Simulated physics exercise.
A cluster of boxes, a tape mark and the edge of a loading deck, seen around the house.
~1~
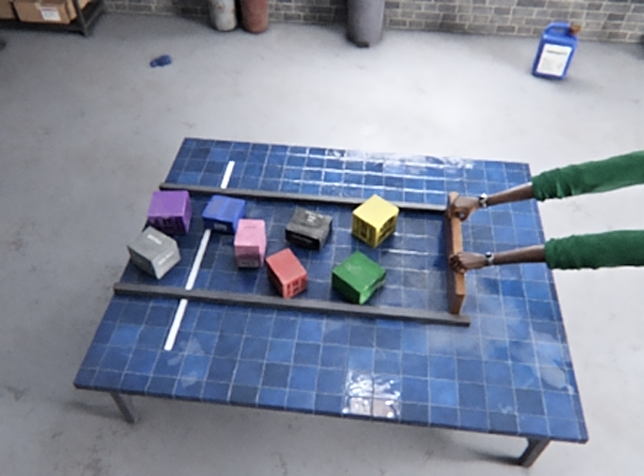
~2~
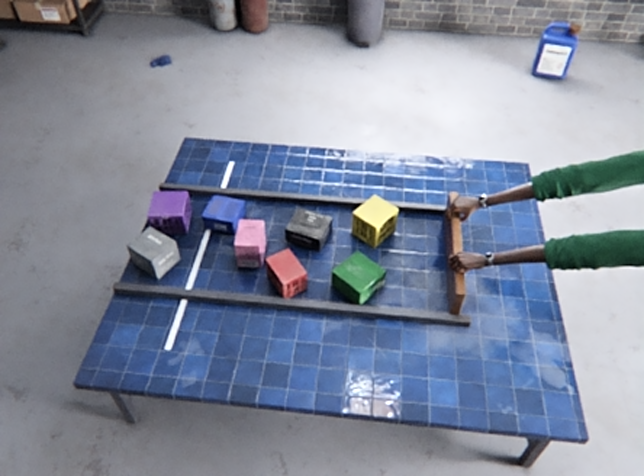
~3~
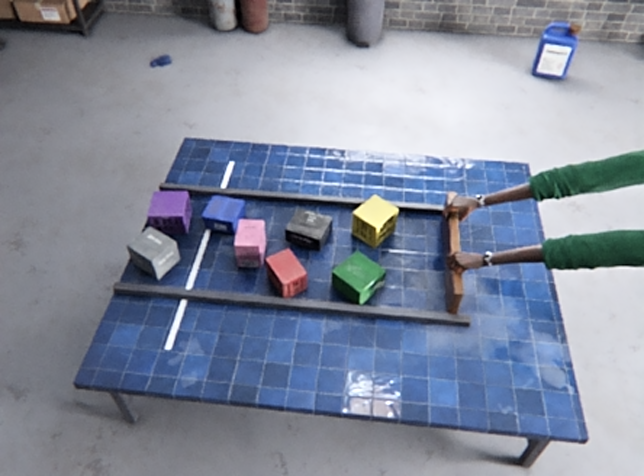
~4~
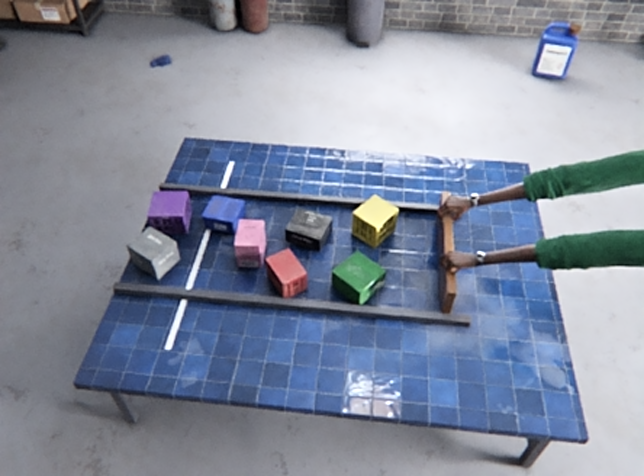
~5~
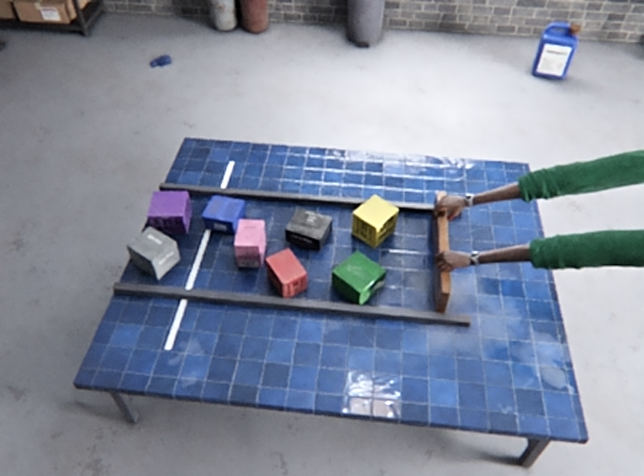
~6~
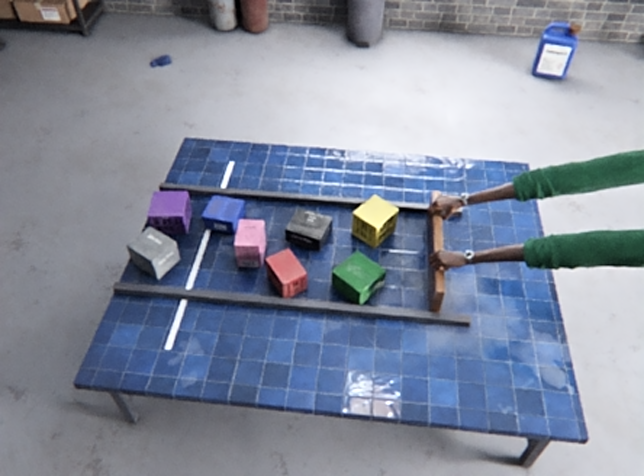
A wooden plank, held by two hands, slides slightly left toward colored boxes on a blue table.
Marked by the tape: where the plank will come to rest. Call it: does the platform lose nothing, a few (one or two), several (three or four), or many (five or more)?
It loses several, three or four.
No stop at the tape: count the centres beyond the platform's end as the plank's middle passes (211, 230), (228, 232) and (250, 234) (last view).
Middles past end - pos 1: 3, pos 2: 1, pos 3: 1.
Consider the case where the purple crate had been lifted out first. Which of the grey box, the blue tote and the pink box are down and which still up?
Well, the grey box leaves the top, the blue tote leaves the top, and the pink box hangs in there.
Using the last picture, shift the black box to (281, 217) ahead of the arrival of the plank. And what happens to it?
In that case it never drops.
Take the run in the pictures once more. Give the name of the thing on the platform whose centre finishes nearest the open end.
It is the pink box.
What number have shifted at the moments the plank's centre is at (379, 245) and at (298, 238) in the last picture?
One spot: 2. Other spot: 6.
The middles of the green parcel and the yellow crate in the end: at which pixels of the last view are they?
The one named first is at (173, 268), the next at (195, 212).
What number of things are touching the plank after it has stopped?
That number would be 2.
A little later, none off yet; purple crate at rest near (170, 213); grey box at rest near (154, 253); blue tote at rest near (225, 215).
When it is over, the number that fall off is three or four; down, blue tote, grey box and purple crate.
